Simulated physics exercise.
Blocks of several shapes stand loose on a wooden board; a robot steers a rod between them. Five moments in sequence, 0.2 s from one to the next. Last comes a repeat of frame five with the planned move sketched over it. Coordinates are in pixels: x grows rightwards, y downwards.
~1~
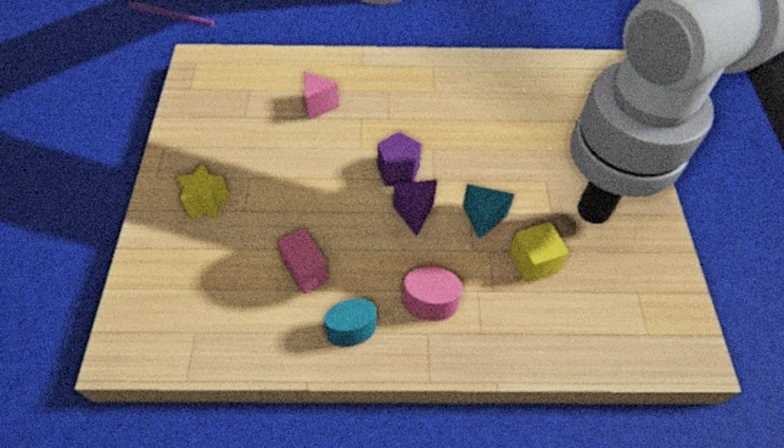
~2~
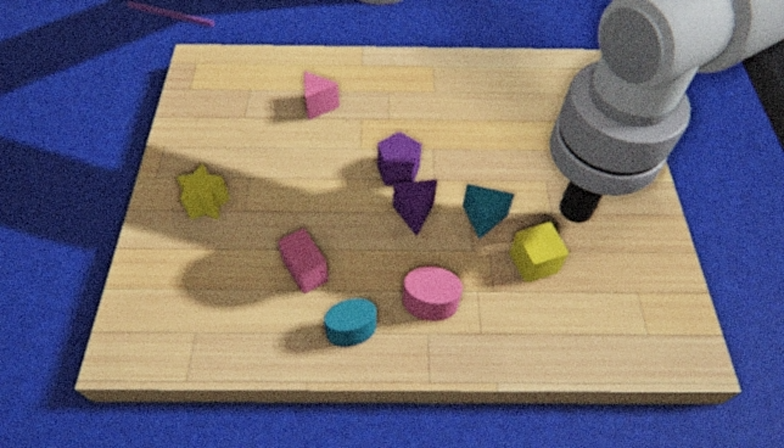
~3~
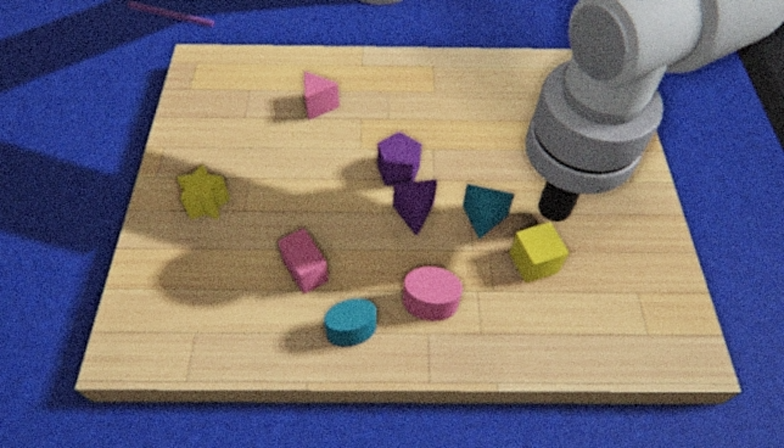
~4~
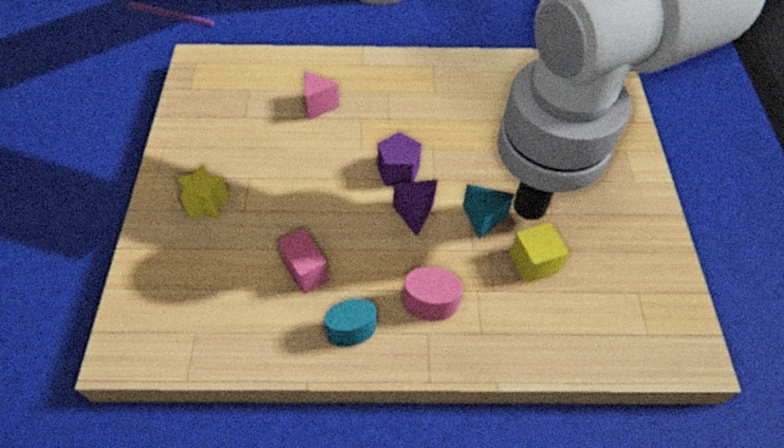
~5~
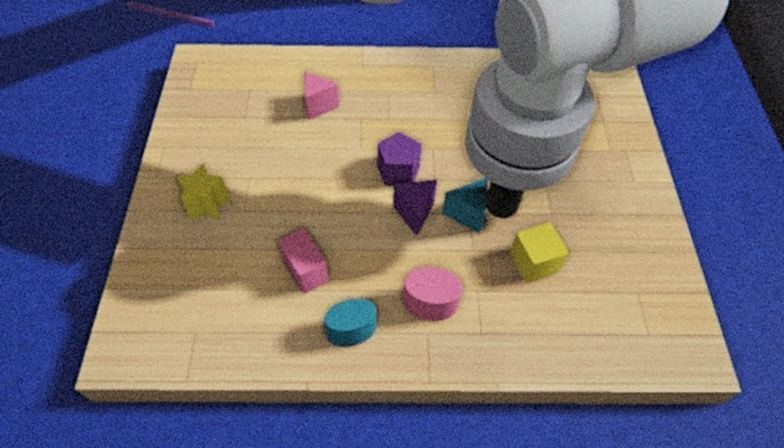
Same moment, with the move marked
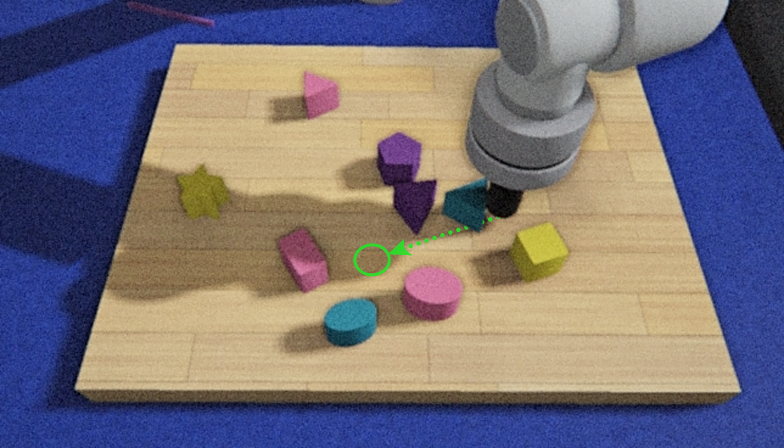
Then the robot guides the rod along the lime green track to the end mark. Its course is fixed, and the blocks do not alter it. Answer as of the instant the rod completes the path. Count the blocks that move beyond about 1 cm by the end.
Blocks moved: Two.
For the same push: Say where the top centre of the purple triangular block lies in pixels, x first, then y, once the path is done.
About (399, 186).
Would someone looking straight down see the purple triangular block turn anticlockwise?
That would be a yes.
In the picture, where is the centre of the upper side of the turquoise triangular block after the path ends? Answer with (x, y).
Its top centre is at about (428, 190).
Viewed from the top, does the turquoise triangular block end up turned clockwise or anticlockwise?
Clockwise, looking down.
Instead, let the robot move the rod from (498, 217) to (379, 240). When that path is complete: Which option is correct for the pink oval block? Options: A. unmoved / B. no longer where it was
Option A.
The drawn path runs in a line from (498, 217) to (372, 260).
What follows on the original path. One third of the way, rod (459, 219); purple triangular block (404, 187), turned 40° anticlockwise; turquoise triangular block (435, 193), turned 40° clockwise.
Two thirds of the way, rod (416, 234); purple triangular block (399, 186), turned 30° anticlockwise; turquoise triangular block (428, 190), turned 55° clockwise.
At the end, rod (372, 249); purple triangular block (399, 186), turned 30° anticlockwise; turquoise triangular block (428, 190), turned 55° clockwise; yellow square block not moved.
